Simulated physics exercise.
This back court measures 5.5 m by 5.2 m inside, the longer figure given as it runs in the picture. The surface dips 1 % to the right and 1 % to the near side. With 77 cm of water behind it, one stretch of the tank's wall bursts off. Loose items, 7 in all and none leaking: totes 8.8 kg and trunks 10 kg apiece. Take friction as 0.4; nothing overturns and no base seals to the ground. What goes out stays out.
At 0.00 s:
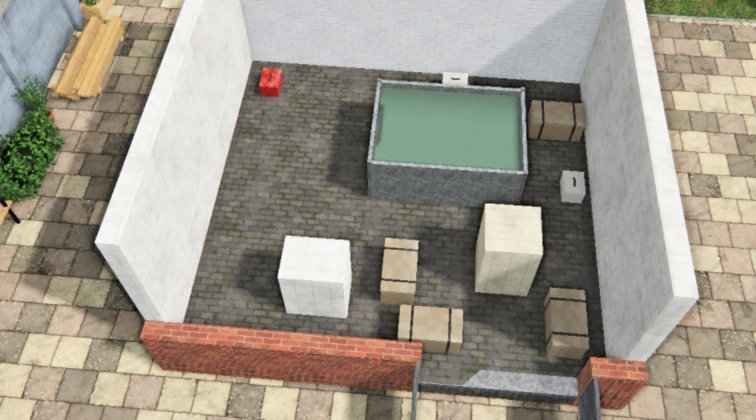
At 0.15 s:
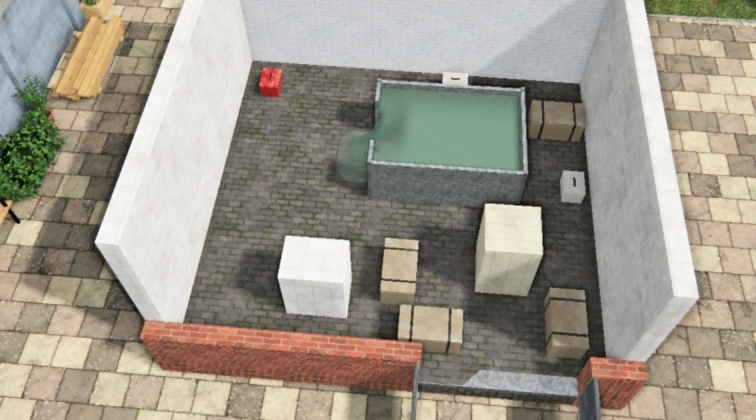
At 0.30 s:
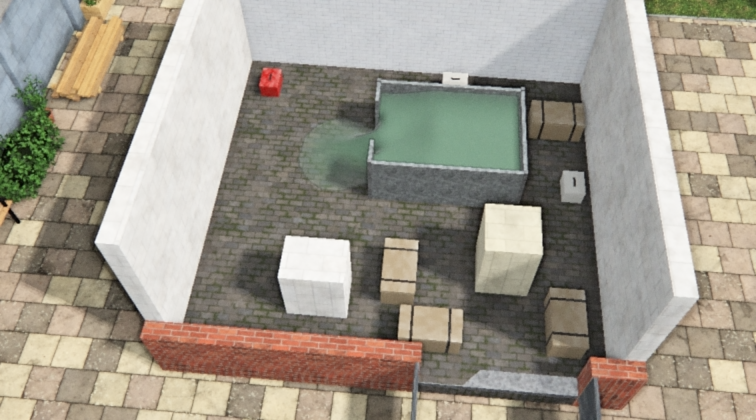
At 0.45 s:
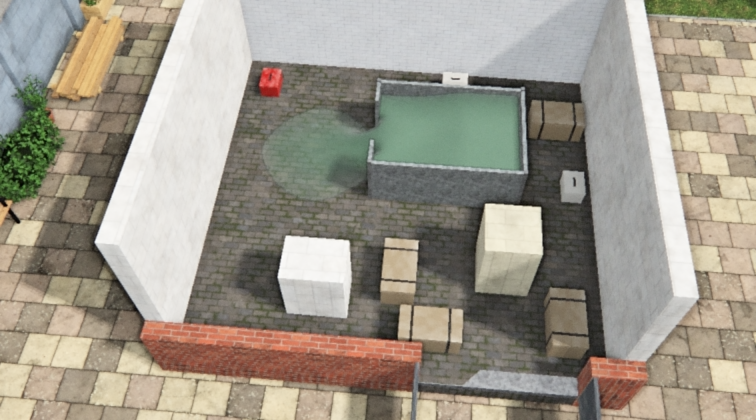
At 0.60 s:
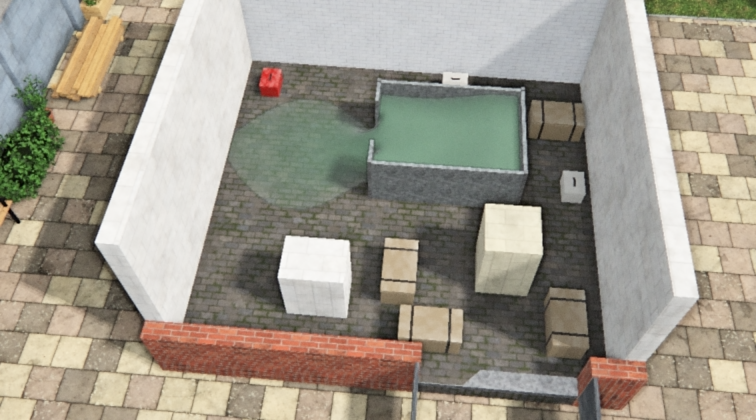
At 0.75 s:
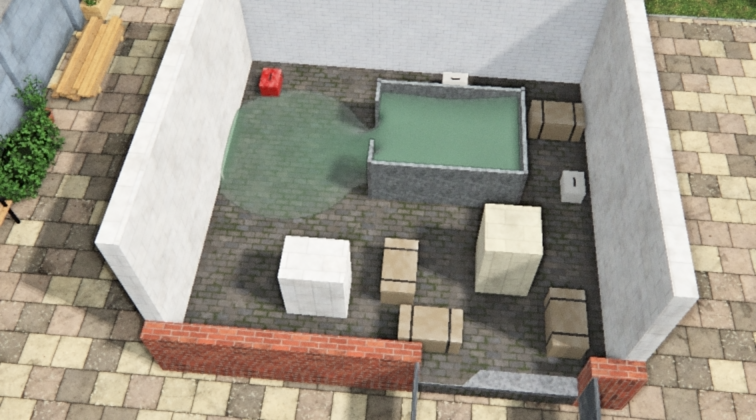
A large grey-walled tank of green water stands toward the back right of a walled, dark-paved court, seen from high above. A small red box sits near the back left corner, with tan crates, a white block, a cream block and small white boxes around the floor. Water pours from the tank's left side and spreads leftward in a thin, widening sheet to the left wall, while the objects and camera stay still.
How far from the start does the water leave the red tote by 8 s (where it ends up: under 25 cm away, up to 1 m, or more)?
Red tote ends far away.
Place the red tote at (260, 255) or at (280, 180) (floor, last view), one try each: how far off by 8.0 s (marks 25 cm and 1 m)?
In that order: It gets carried off; it ends far away.
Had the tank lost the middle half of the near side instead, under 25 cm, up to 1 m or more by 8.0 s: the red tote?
Then the red tote barely shifts.
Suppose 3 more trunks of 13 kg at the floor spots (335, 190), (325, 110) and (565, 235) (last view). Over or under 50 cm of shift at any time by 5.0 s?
In that order: More, past it, short of it.
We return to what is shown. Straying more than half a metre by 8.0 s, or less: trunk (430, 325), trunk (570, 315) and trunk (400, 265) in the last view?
In that order: Past it, under, over.
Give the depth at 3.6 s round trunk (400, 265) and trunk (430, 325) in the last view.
About 1 and 4 cm.
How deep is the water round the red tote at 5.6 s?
Roughly 10 cm.
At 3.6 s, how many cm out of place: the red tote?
About 200 cm.
After 1.6 s the red tote is near (256, 51), 0.5 m from its start, afloat; 0 of 7 are out; 1 afloat.
After 3.6 s the red tote is near (395, 95), 2.1 m from its start, aground; 0 of 7 are out; 0 afloat.
After 5.6 s the red tote is near (546, 96), 4.5 m from its start, afloat; 0 of 7 are out; 4 afloat.
After 8.0 s the red tote is near (560, 157), 4.8 m from its start, aground; 0 of 7 are out; 5 afloat.
